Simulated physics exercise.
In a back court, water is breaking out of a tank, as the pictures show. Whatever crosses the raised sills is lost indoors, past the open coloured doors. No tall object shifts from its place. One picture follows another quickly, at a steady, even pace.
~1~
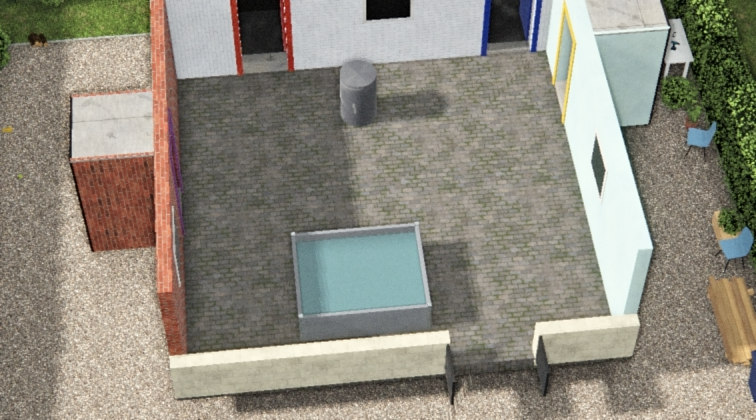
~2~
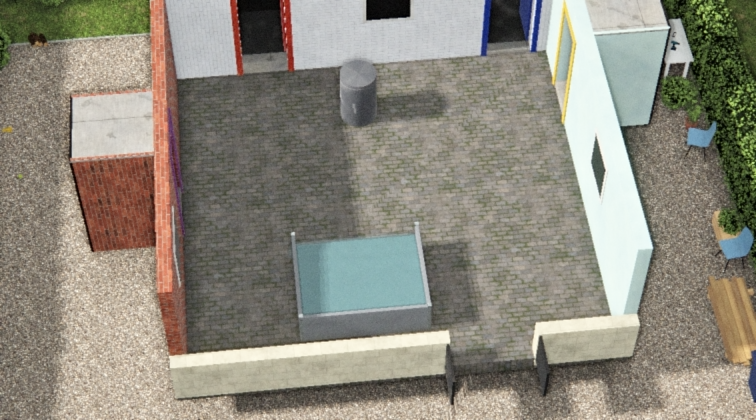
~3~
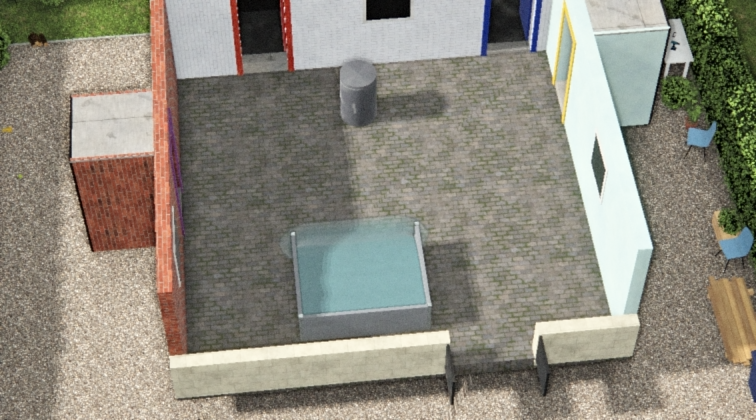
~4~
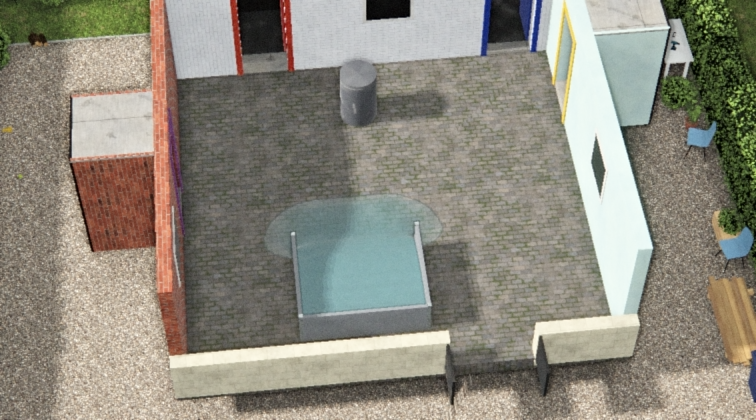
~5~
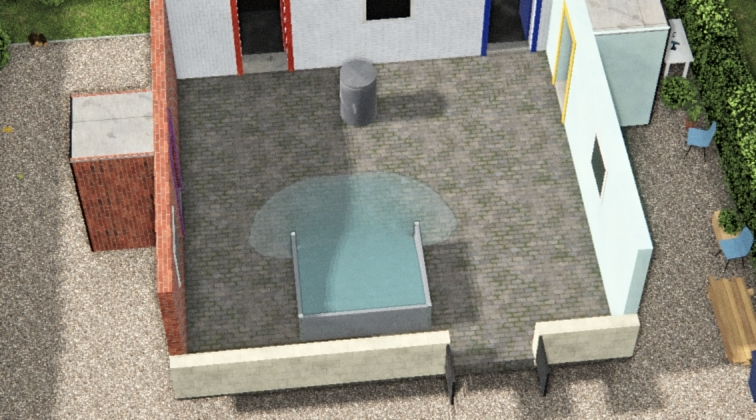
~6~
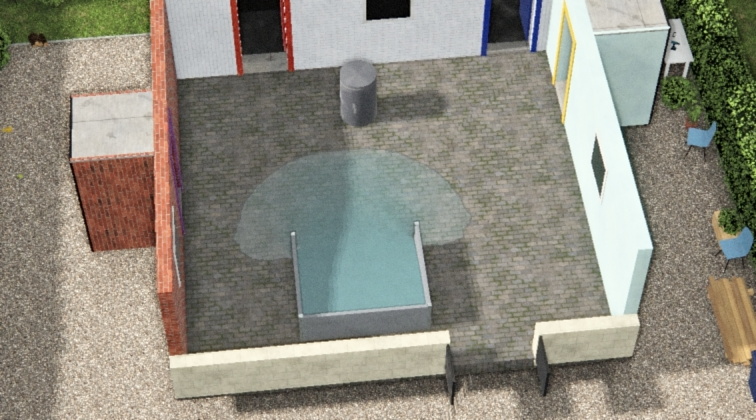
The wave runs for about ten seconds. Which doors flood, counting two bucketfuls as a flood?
My prediction: Blue door: Too much water; red door: Little enough water; yellow door: Little enough water; purple door: Little enough water.
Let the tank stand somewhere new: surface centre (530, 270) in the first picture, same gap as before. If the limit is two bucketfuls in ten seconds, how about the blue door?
The blue door exceeds the threshold.
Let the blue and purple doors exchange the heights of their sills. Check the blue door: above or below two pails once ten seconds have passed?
Note: Blue door remains short of it.
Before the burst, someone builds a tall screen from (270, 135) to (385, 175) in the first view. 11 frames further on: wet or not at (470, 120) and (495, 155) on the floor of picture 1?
Result, in order: Swamped / swamped.
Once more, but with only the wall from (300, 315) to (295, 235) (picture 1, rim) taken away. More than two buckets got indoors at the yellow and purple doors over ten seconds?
The yellow door falls short and the purple door falls short.
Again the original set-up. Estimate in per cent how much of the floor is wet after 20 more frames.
55 %.
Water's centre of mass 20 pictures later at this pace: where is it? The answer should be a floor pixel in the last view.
I'd put my finger on (345, 147).
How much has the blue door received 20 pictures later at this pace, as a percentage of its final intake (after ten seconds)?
Some 5 in a hundred.
A moment on, water covers 35 % of the floor; the blue door not reached, the red door not reached, the yellow door not reached, the purple door not reached.
Next, water covers 50 % of the floor; the blue door not reached, the red door wet at the sill, nothing in, the yellow door not reached, the purple door wet at the sill, nothing in.
Then, water covers 55 % of the floor; the blue door under two buckets in, the red door wet at the sill, nothing in, the yellow door wet at the sill, nothing in, the purple door wet at the sill, nothing in.
Later, water covers 70 % of the floor; the blue door over two buckets in, the red door wet at the sill, nothing in, the yellow door wet at the sill, nothing in, the purple door wet at the sill, nothing in.
In the end, water covers 100 % of the floor; the blue door far over two buckets in, the red door under two buckets in, the yellow door wet at the sill, nothing in, the purple door wet at the sill, nothing in.
